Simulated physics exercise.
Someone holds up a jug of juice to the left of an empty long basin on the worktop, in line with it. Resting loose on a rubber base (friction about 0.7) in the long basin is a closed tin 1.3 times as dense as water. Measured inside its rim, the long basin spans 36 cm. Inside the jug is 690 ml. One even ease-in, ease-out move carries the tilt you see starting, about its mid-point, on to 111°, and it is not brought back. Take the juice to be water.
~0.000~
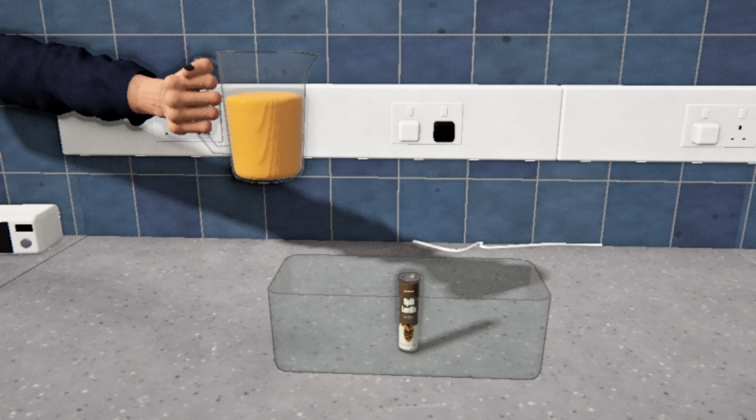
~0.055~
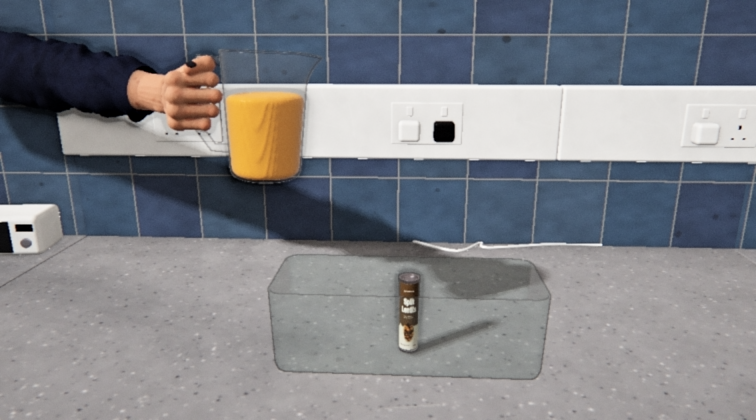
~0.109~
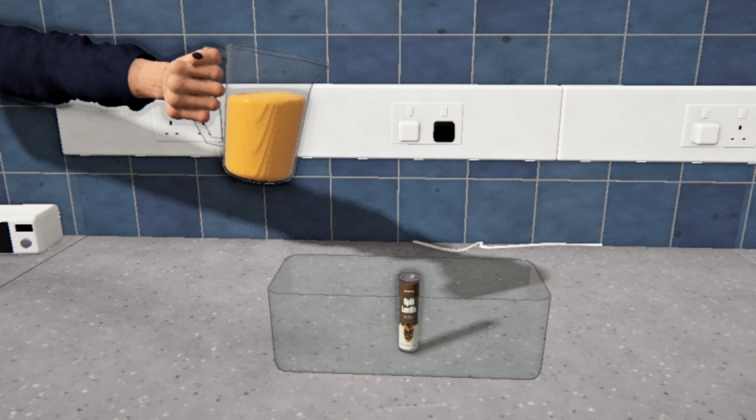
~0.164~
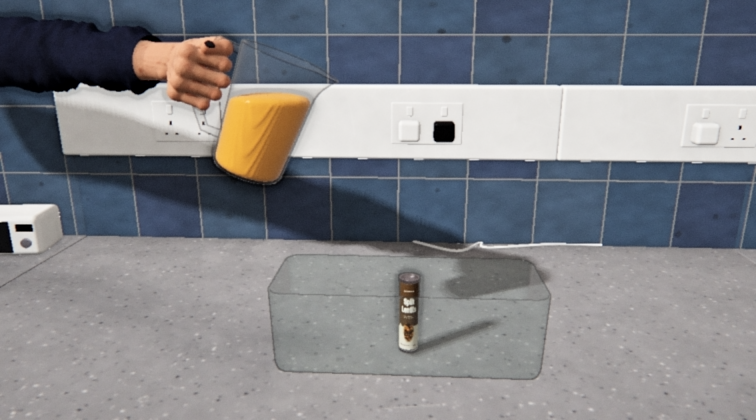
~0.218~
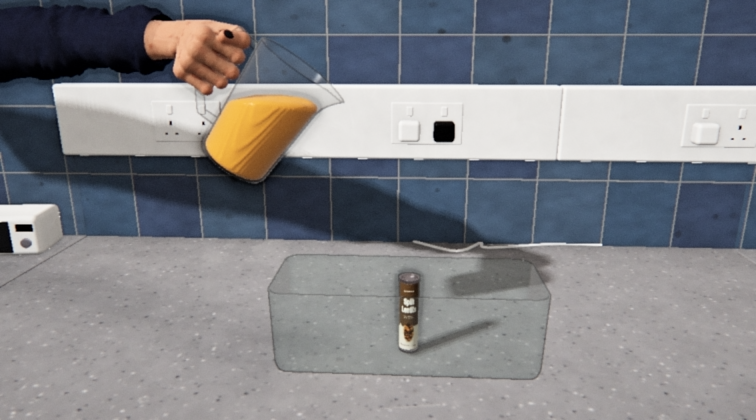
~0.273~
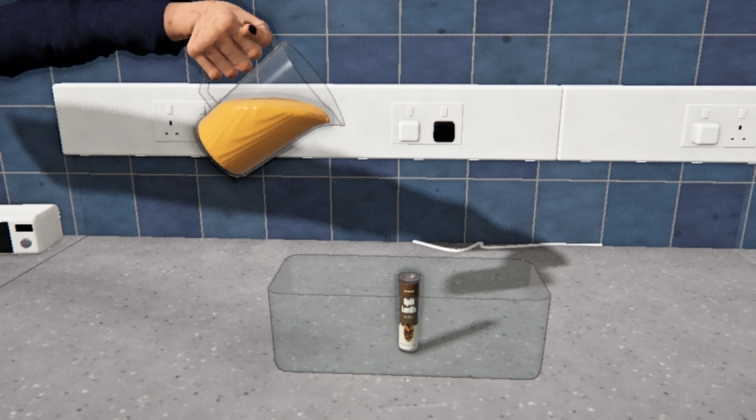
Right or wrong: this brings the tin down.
Right, the tin comes down.
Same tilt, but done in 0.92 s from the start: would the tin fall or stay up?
Result: Tin tipped over.
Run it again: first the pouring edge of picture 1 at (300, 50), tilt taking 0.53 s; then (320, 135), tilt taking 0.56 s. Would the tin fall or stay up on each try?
Trial 1 - tin tips; trial 2 - tin stays standing.
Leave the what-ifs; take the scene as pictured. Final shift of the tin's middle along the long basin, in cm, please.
The middle of the tin ends some 10.5 cm along the basin.
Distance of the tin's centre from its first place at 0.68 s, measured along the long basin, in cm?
It has moved some 1 cm.
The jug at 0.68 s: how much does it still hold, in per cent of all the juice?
14 per cent or so.
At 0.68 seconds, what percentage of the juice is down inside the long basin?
Near 56 per cent of the total.
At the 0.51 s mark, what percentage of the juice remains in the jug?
Roughly 60 %.
Then, 0.51 s in, the tilt is 109° and 60 per cent is still to pour; the tin stands where it began.
Then, 0.68 s in, the tilt is 111° and 15 per cent is still to pour; the tin stands 1 cm from where it began.
Then, 0.86 s in, the tilt is 111° and 1 per cent is still to pour; the tin leans 11°.
Then, 1.06 s in, the tilt is 111° and 0 per cent is still to pour; the tin lies on its side.
Finally, the tin lies on its side.
